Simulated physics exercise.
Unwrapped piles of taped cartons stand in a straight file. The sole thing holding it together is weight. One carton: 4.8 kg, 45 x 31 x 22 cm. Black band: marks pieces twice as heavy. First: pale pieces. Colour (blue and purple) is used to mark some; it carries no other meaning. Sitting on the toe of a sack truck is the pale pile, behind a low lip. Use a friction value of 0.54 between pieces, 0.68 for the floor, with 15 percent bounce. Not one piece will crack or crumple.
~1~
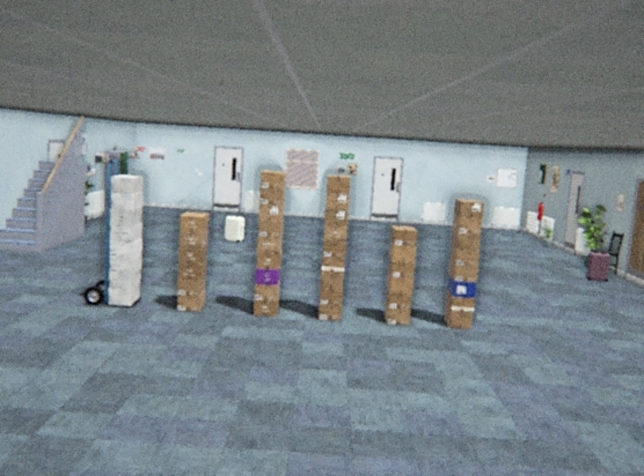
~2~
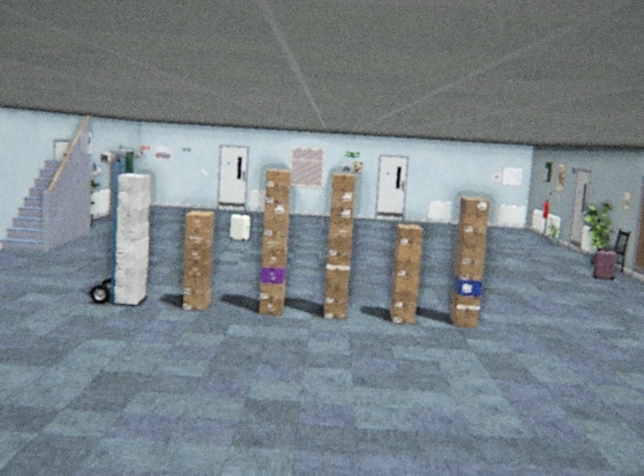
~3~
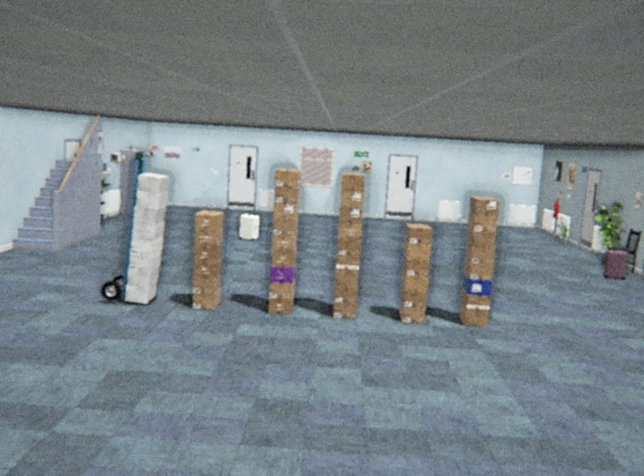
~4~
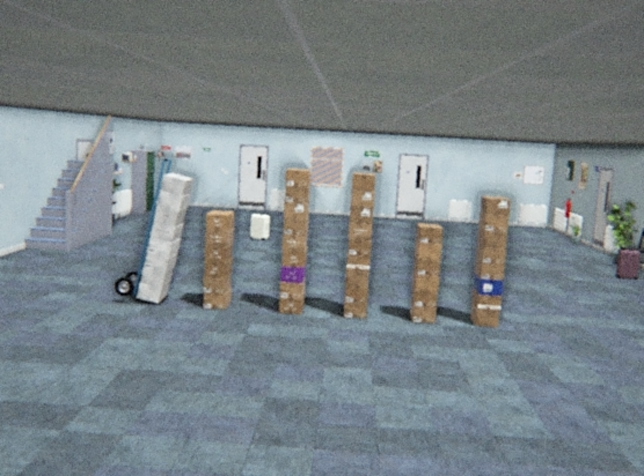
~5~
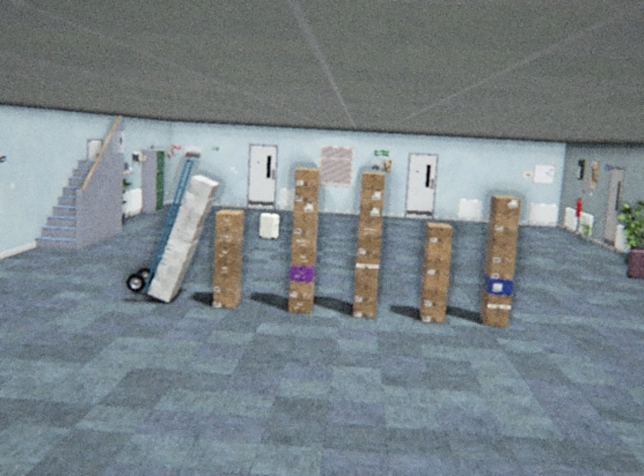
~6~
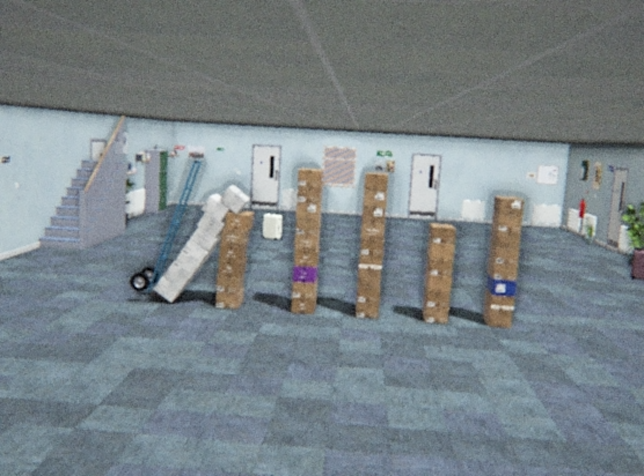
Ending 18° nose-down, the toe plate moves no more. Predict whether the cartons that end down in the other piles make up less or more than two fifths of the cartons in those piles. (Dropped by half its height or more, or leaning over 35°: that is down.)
They make up more than two fifths.
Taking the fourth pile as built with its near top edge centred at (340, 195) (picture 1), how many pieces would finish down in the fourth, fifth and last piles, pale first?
Pile by pile that makes fourth 8, fifth 6, last 7.
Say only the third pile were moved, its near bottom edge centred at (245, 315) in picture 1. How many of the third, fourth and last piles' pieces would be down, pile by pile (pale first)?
Third 9, fourth 9, last 8 down.
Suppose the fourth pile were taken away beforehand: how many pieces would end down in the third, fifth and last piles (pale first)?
Then third pile: 8; fifth pile: 0; last pile: 0.
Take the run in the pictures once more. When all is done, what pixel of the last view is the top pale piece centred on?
At about (287, 267).
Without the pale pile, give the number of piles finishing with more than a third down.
5.
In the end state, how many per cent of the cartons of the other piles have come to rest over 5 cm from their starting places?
95 %.
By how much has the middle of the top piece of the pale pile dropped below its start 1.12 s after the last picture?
About 90 cm.
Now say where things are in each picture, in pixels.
In the first frame (each place is the centre of the face we see best; the camera pans a little), truck frame (108, 191) 0° forward; purple carton (267, 277); blue carton (465, 290); the others all in place.
In the second frame, truck frame (116, 190) 1° forward; blue carton (470, 288).
In the third frame, truck frame (134, 188) 5° forward, top of the pale pile leaning 5°; purple carton (281, 275); the others all in place.
In the fourth frame, truck frame (158, 188) 11° forward, top of the pale pile leaning 11°; purple carton (292, 275); the others all in place.
In the fifth frame, truck frame (178, 188) 16° forward, top of the pale pile leaning 19°; purple carton (301, 274); the others all in place.
In the sixth frame, truck frame (185, 189) 18° forward, top of the pale pile leaning 37°; blue carton (504, 288); purple carton (304, 275); steepest lean 3°, the carton at (237, 222); 5 have shifted.
Then, 1.12 s later than the last frame, 8 of the pale pile down; 4 of the 38 other cartons down; purple carton tilted 28°.
Then, 2.40 s later than the last frame, 8 of the pale pile down; 28 of the 38 other cartons down; purple carton tilted 73°, 37 cm lower; blue carton tilted 14°.
When it is over, 8 of the pale pile down; 36 of the 38 other cartons down; blue carton on its side; purple carton tilted 73°, 37 cm lower. That is 95 per cent. In pixels of the last frame, middles, blue carton near (563, 315), purple carton near (354, 301).
